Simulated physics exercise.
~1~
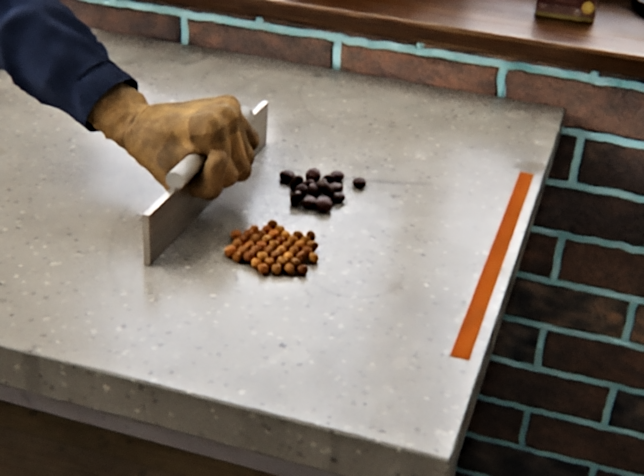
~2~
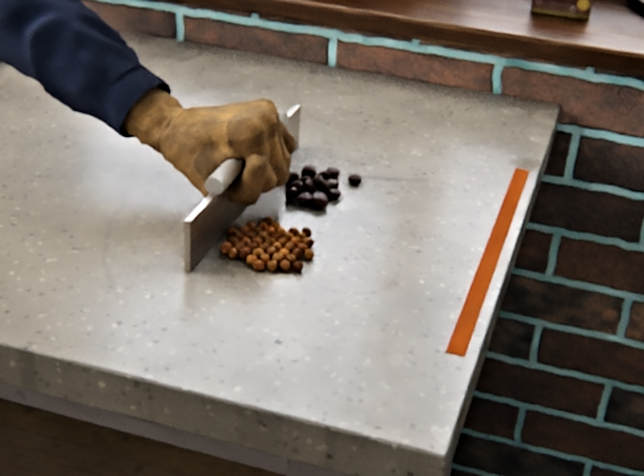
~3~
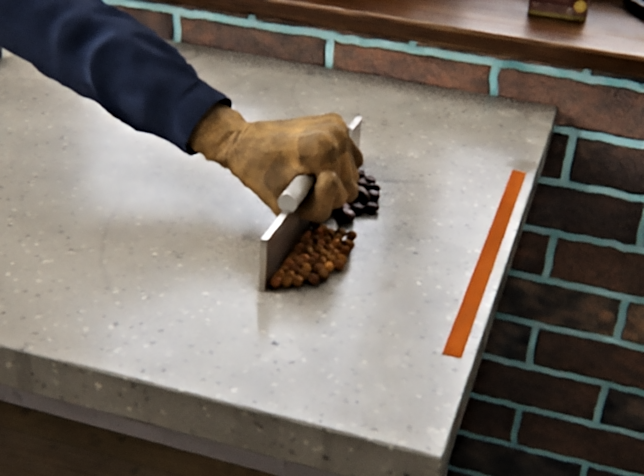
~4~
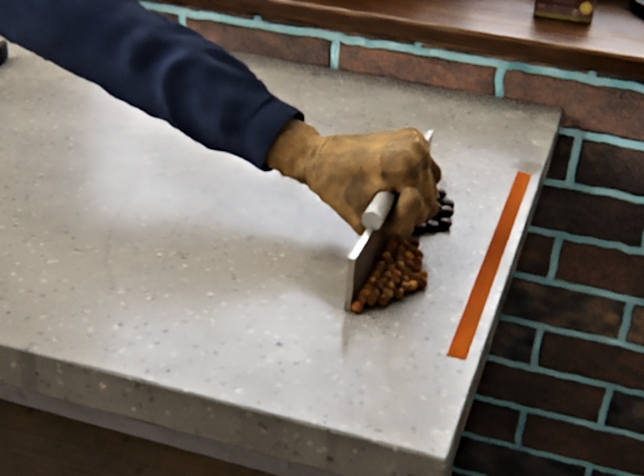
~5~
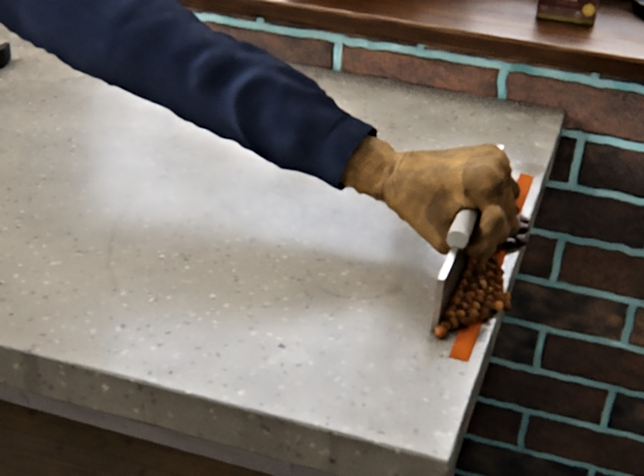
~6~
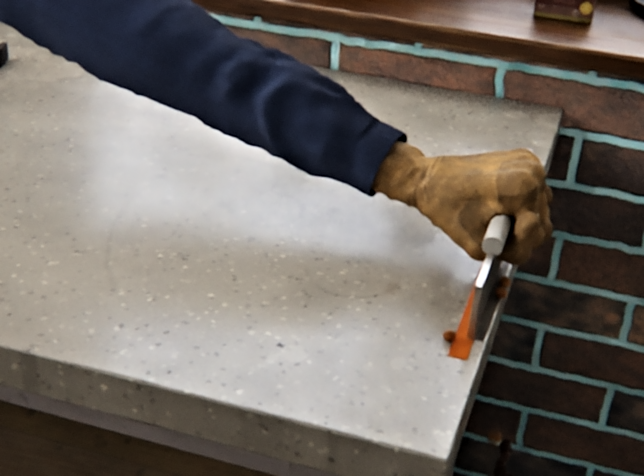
Gloved hand pushing brown and dark pellets rightward across a countertop with a scraper, stopping at orange tape as most drop off.
